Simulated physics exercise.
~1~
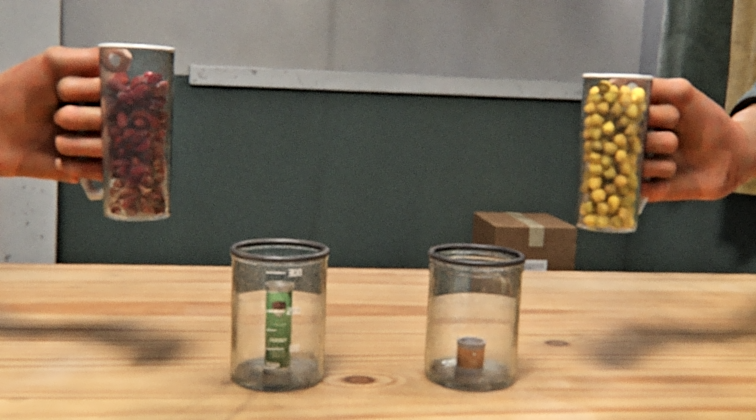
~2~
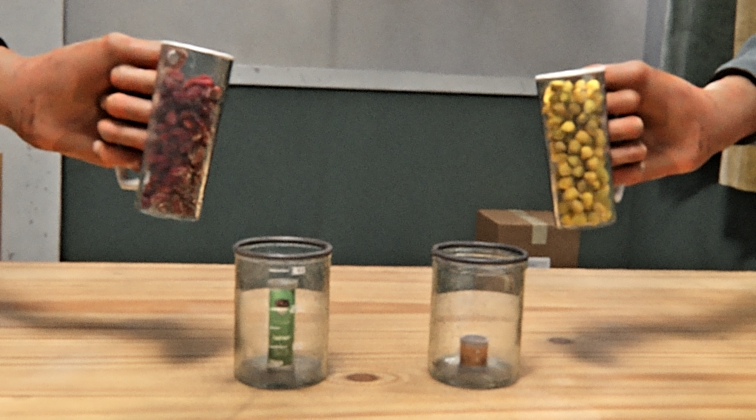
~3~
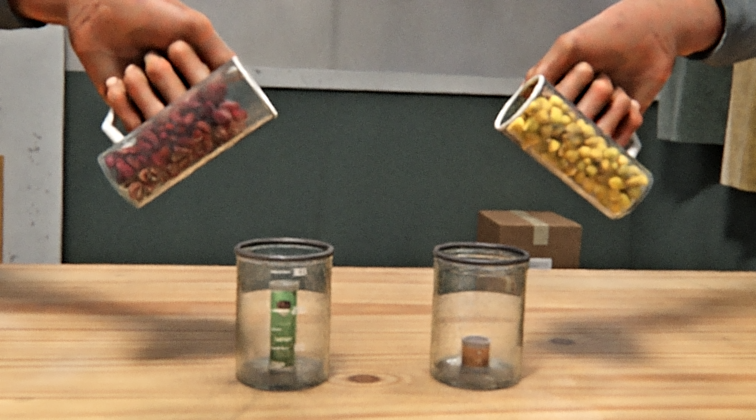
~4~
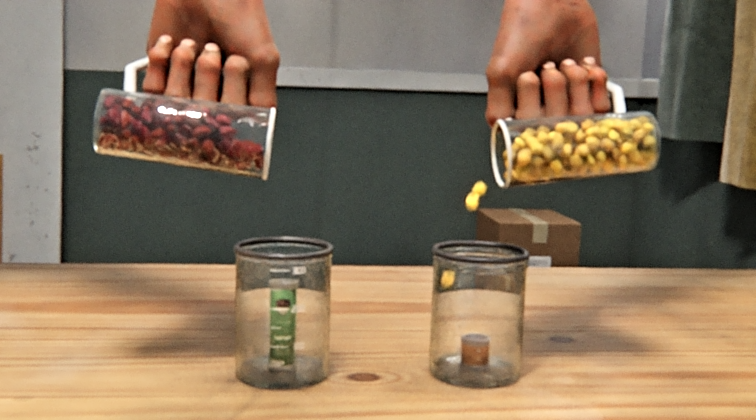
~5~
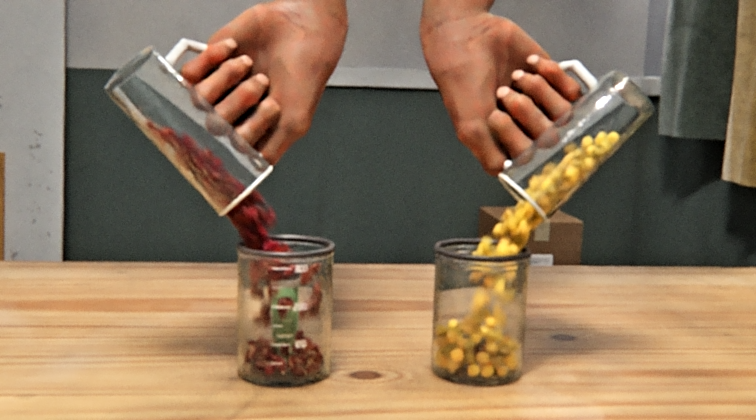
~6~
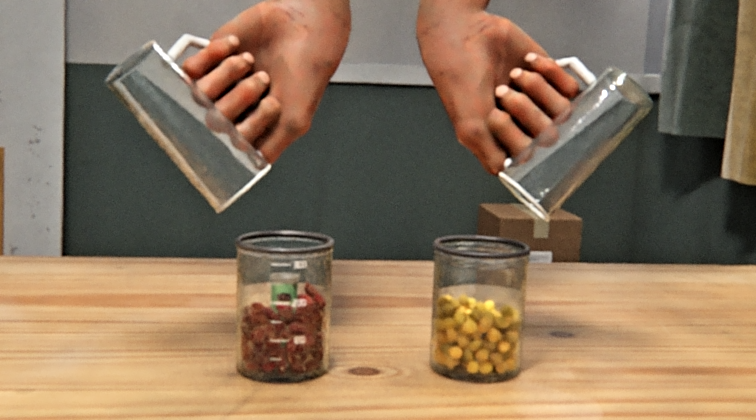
Two hands tipped clear mugs of dark red and yellow pieces over two see-through containers, the yellow starting to fall first, until both mugs were empty, leaving the green object on the left still partly showing and the small brown one on the right buried.
